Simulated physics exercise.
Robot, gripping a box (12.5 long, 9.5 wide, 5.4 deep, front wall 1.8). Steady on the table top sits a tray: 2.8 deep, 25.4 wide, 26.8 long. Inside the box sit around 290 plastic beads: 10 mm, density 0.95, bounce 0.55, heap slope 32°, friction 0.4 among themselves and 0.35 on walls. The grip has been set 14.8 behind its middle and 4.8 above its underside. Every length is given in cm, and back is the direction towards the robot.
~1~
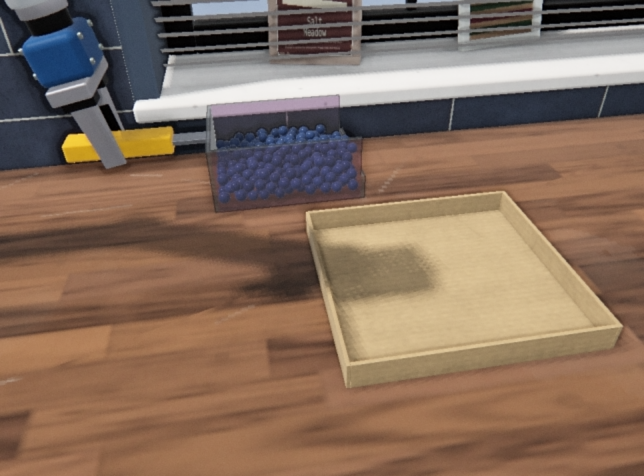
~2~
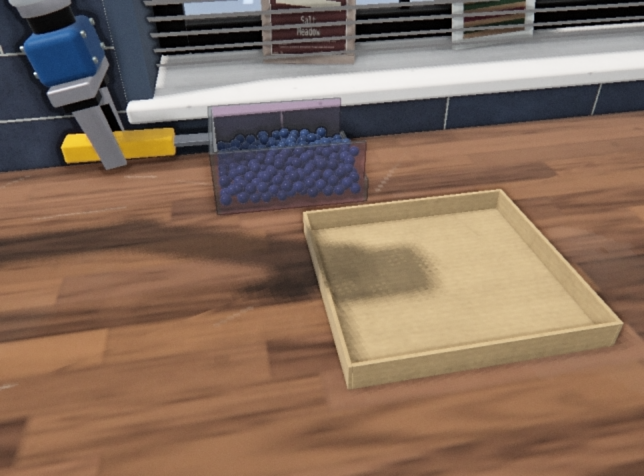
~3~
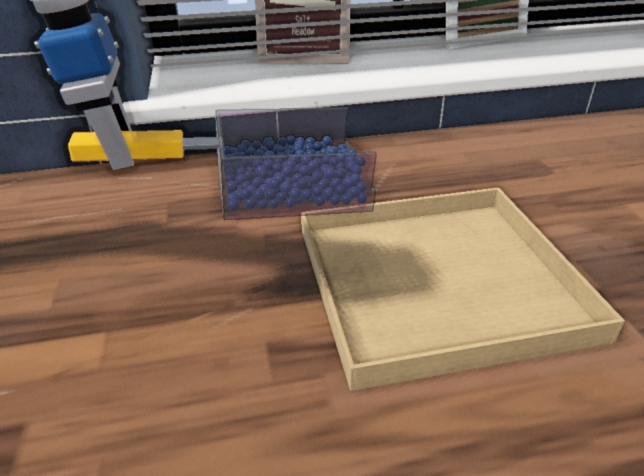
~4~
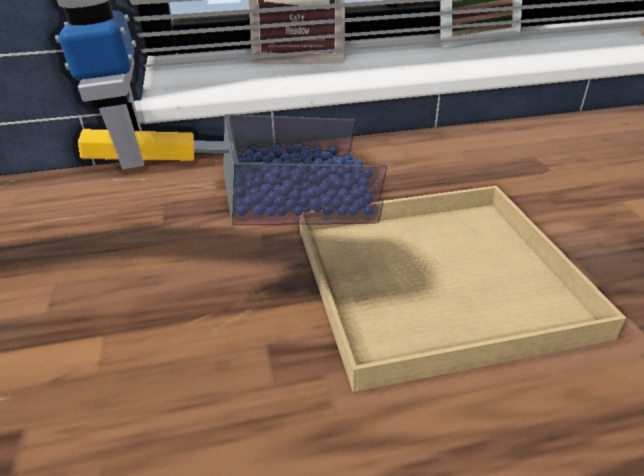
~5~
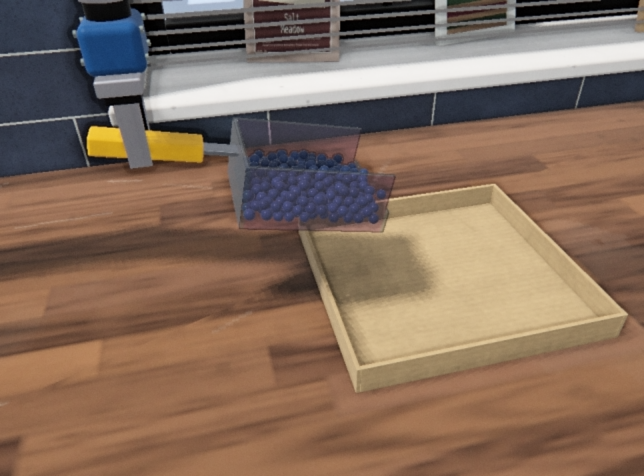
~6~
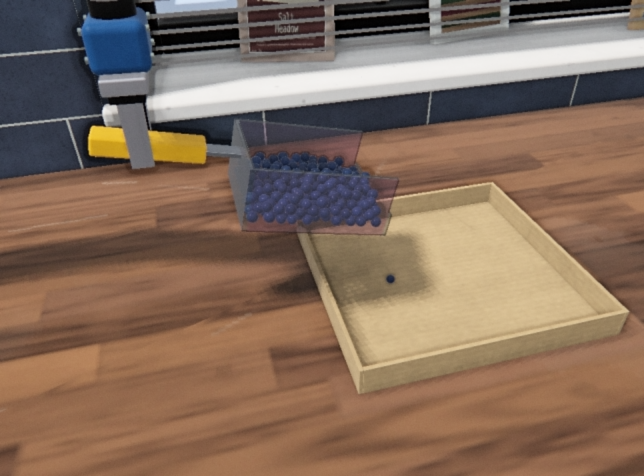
Robot arm gradually tilting a clear box of blue beads beside a shallow wooden tray, one bead dropping into the tray.
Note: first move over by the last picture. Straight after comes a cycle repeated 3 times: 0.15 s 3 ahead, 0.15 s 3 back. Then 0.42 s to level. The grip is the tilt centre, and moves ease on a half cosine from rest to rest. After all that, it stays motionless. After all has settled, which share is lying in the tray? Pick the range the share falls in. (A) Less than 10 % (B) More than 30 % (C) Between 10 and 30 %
Option A: Less than 10 %.
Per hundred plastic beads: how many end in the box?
95 %.
Then, 0.53 s after the last picture, tilted 13° forward, highest piece 16 above the table; 284 in the box, 2 in the tray, 2 in flight or on a rim.
Then, 1.06 s after the last picture, tilted 9° forward, highest piece 17 above the table; 276 in the box, 12 in the tray.
Then, 1.52 s after the last picture, level, highest piece 19 above the table; 276 in the box, 12 in the tray.
Then, 2.57 s after the last picture, level, highest piece 19 above the table; 276 in the box, 12 in the tray.
Final count, 276 in the box, 12 in the tray. That is 4 % in the tray.
